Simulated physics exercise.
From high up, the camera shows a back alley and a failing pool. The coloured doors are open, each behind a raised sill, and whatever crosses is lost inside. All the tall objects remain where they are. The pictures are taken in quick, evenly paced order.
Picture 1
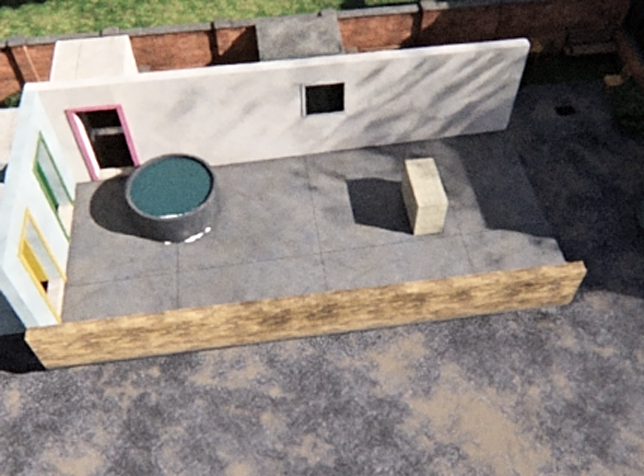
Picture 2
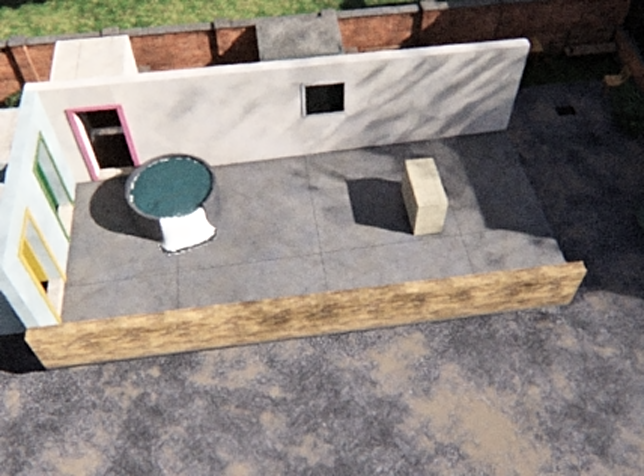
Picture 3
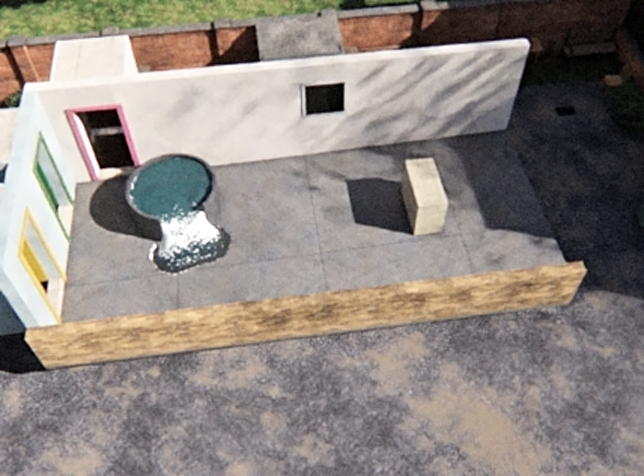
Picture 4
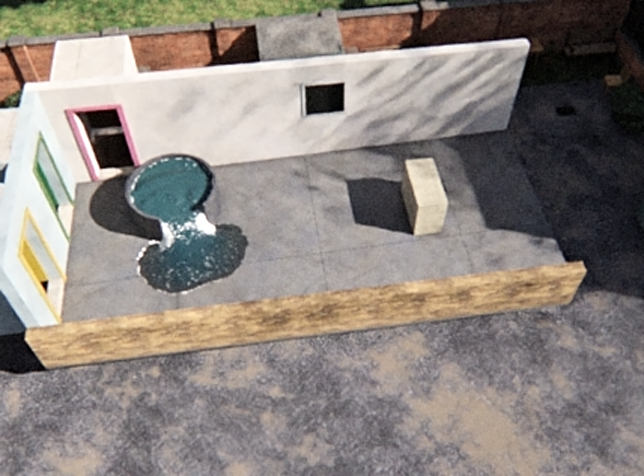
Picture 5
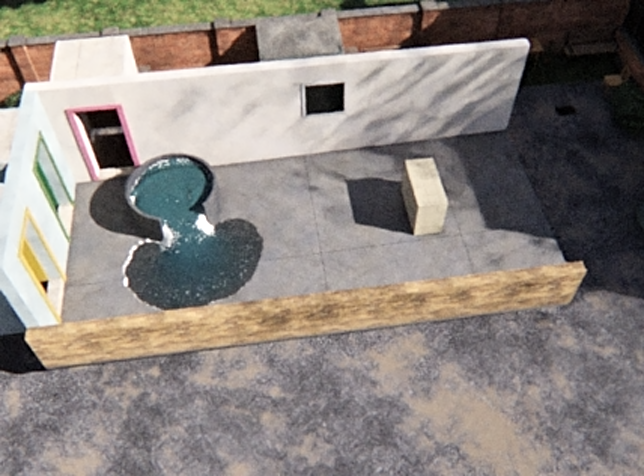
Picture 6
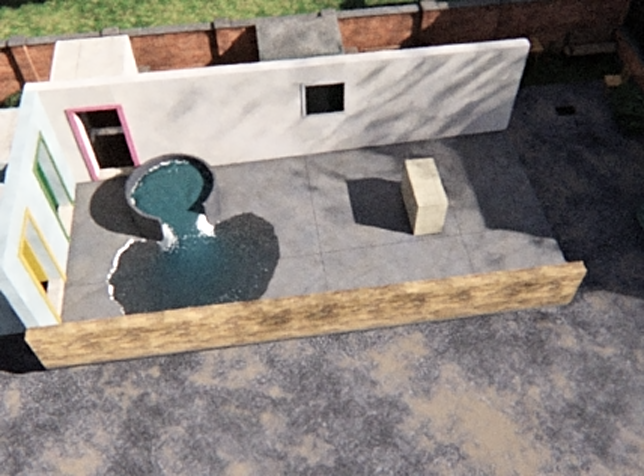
Water in a round pool sits level in a walled yard with pink, green and yellow openings, then bursts through the near side. It gushes white onto the grey paving and fans out left and right, forming a widening dark teal puddle that reaches the low tan wall in front.
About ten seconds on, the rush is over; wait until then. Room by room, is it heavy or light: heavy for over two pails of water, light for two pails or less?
Yellow door - light; green door - light; pink door - heavy.
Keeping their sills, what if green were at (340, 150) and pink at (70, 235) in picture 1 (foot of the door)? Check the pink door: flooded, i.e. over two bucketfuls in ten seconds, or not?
Note: Pink lets too much through.
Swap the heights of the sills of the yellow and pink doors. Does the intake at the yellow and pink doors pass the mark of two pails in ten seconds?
In turn, yellow tops the mark, then pink comes in under.
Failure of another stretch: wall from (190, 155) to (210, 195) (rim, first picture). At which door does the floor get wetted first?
Call it the pink-painted one.
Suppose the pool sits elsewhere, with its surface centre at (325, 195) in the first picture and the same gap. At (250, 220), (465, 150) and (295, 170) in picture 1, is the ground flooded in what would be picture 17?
Result: Spared; spared; spared.
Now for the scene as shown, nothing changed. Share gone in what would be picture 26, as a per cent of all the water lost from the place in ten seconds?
Roughly 0 %.
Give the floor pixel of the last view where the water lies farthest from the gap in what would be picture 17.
Look around (407, 301).
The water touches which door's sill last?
Answer: The pink-painted one.
A moment on, water covers 20 % of the floor; the yellow door not reached, the green door not reached, the pink door not reached.
Next, water covers 25 % of the floor; the yellow door wet at the sill, nothing in, the green door not reached, the pink door not reached.
Then, water covers 45 % of the floor; the yellow door wet at the sill, nothing in, the green door wet at the sill, nothing in, the pink door not reached.
Later, water covers 75 % of the floor; the yellow door wet at the sill, nothing in, the green door wet at the sill, nothing in, the pink door over two buckets in.
In the end, water covers 70 % of the floor; the yellow door wet at the sill, nothing in, the green door wet at the sill, nothing in, the pink door far over two buckets in.
